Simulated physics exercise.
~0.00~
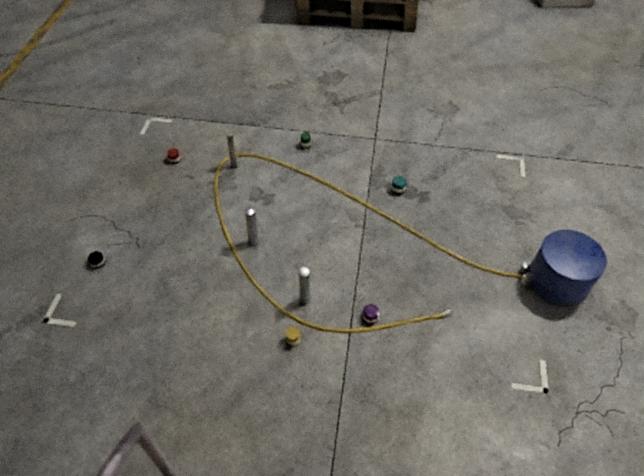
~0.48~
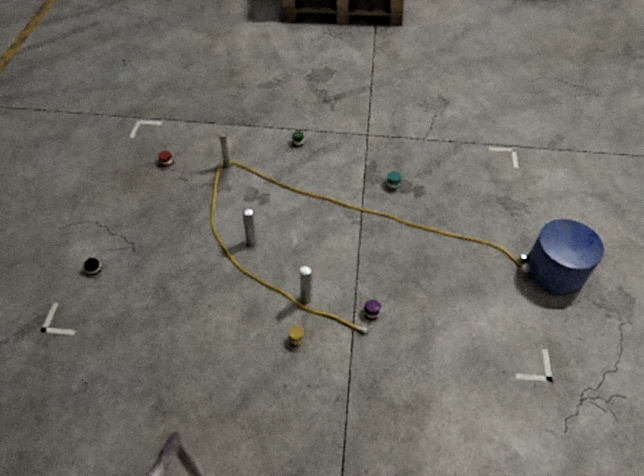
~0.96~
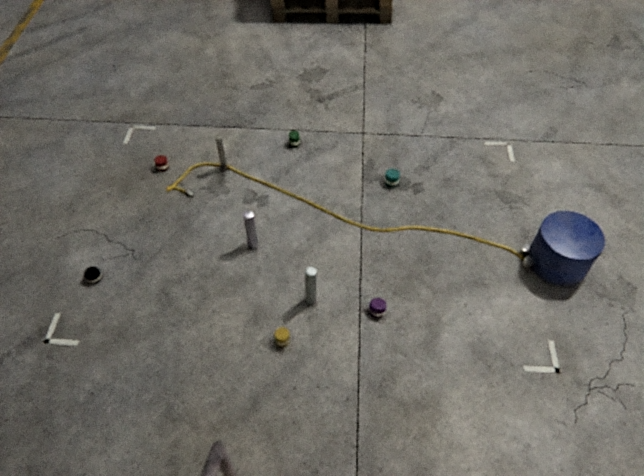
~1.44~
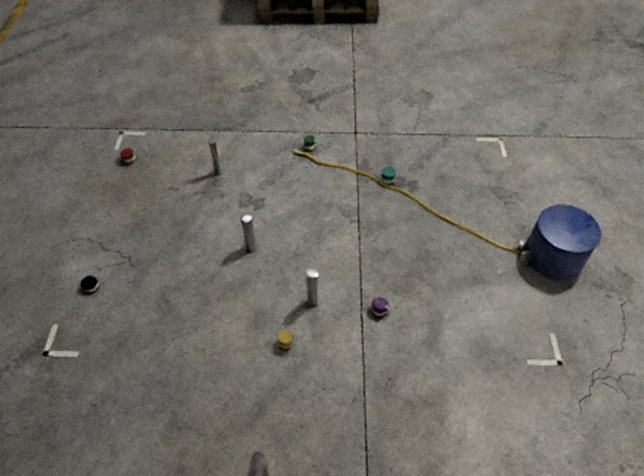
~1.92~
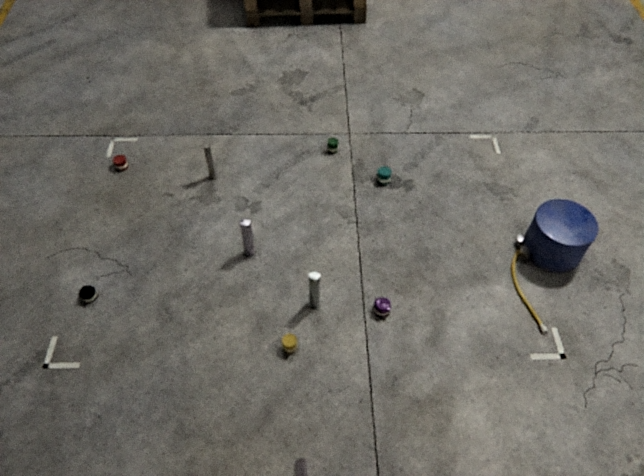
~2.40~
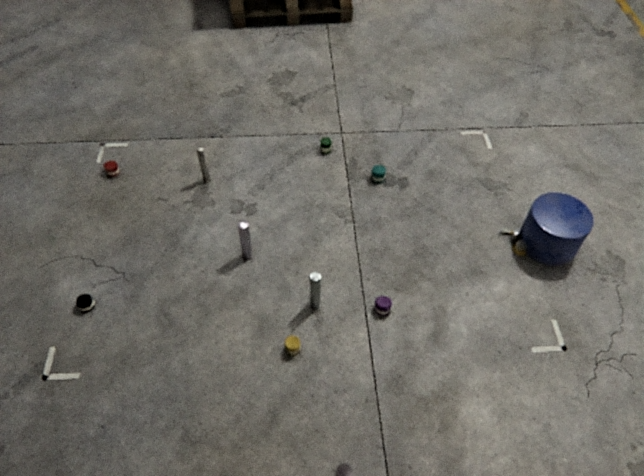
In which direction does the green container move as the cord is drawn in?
The green container moves to the right across the floor.
